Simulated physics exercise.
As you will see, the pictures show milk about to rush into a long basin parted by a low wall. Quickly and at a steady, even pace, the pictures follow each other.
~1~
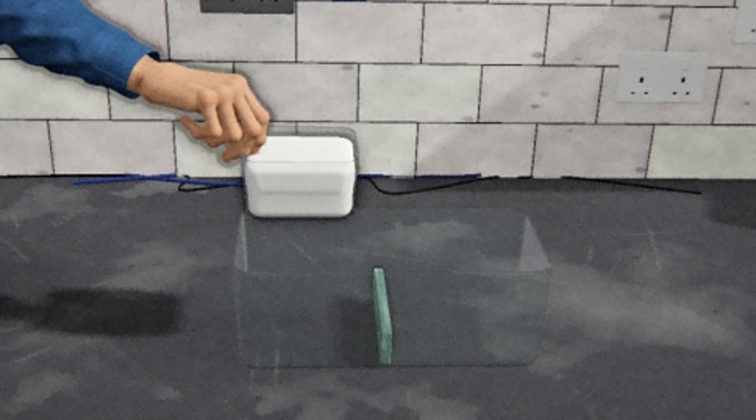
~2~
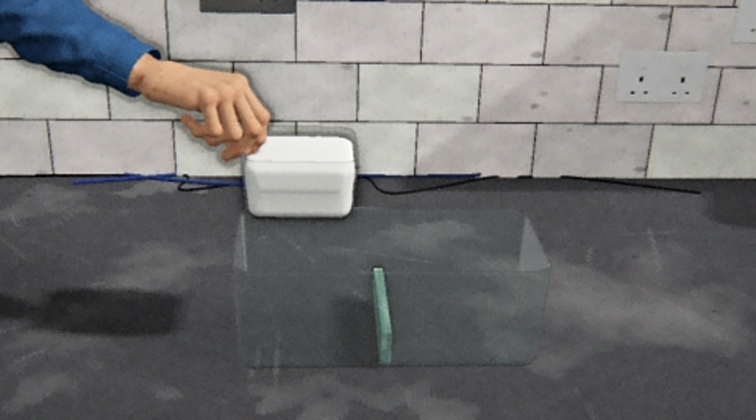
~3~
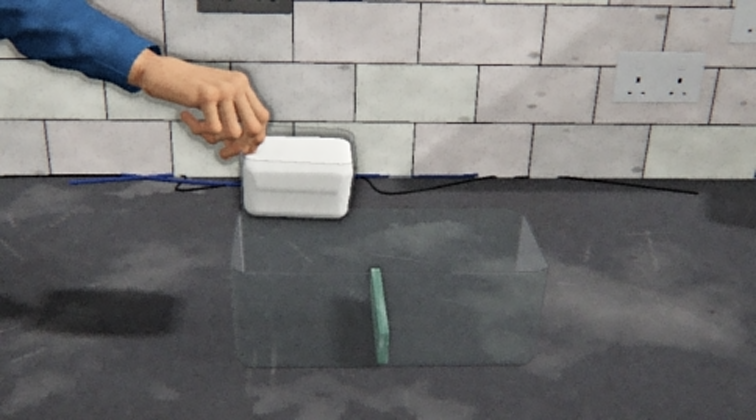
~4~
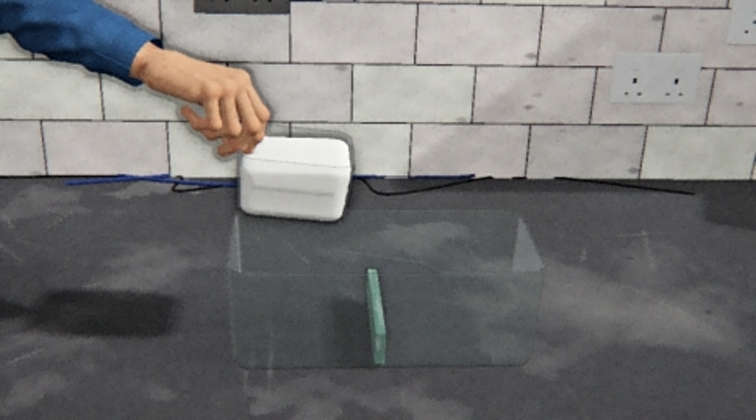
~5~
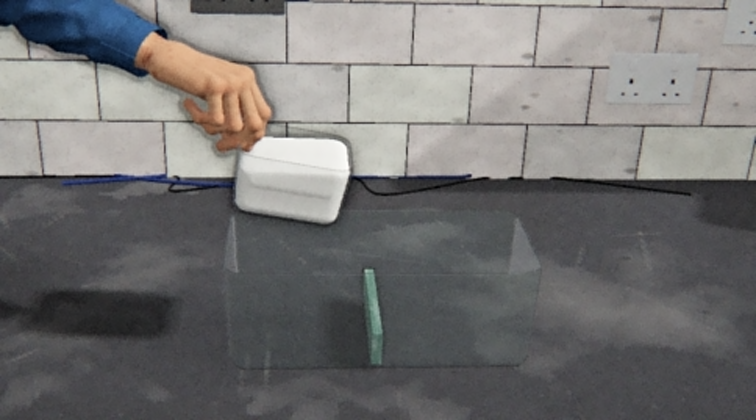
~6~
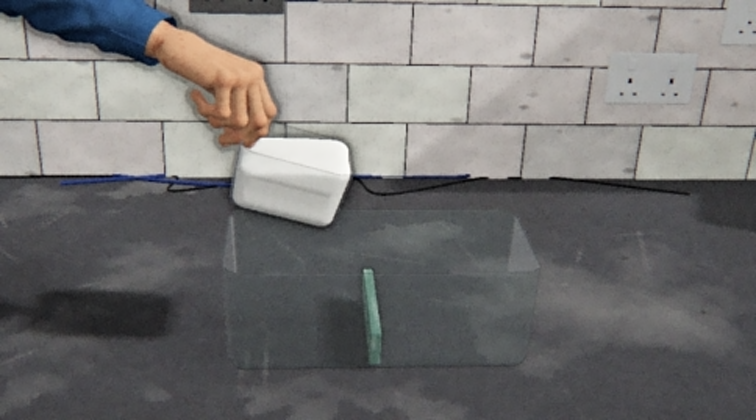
A white, rounded container held at its upper left by a hand in a blue sleeve starts out level above a long, clear basin with a low green divider. It then tilts gradually clockwise, its right side dipping lower, while the hand stays at its corner and the basin remains empty.
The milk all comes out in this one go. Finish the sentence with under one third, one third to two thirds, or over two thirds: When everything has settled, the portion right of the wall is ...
When everything has settled, the portion right of the wall is over two thirds.
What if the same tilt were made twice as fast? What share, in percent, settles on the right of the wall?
Around 55 per cent ends up there.
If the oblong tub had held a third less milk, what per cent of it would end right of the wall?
It works out near 60 percent.
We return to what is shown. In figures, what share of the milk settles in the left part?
Some 25 parts in a hundred.
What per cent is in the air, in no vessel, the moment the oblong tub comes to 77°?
25 in a hundred.
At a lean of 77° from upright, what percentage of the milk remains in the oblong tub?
My estimate is close to 35 percent remaining.
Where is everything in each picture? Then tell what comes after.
In the first frame, it leans 0°; its right rim is at (356, 146); the milk meets the walls at (247, 151) and (354, 152); the long basin's rim runs from (238, 240) to (539, 240); the wall's top is at (382, 300).
In the second frame, it leans 1°; its right rim is at (356, 146); the milk meets the walls at (247, 151) and (353, 152).
In the third frame, it leans 3°; its right rim is at (354, 148); the milk meets the walls at (245, 151) and (351, 153).
In the fourth frame, it leans 6°; its right rim is at (352, 152); the milk meets the walls at (243, 152) and (349, 154).
In the fifth frame, it leans 10°; its right rim is at (350, 156); the milk meets the walls at (241, 152) and (348, 154).
In the sixth frame, it leans 15°; its right rim is at (350, 161); the milk meets the walls at (239, 152) and (349, 155).
A moment on, the oblong tub is tipped on its side and 36 per cent is still to pour, 2 is left of the wall and 38 right of it.
Next, the oblong tub is tipped right over and 2 per cent is still to pour, 22 is left of the wall and 74 right of it.
Then the oblong tub is tipped right over and 0 per cent is still to pour, 26 is left of the wall and 74 right of it.
Later the oblong tub is tipped right over and 0 per cent is still to pour, 26 is left of the wall and 74 right of it.
Finally, 26 per cent lies left of the wall, 74 right of it and 0 outside.
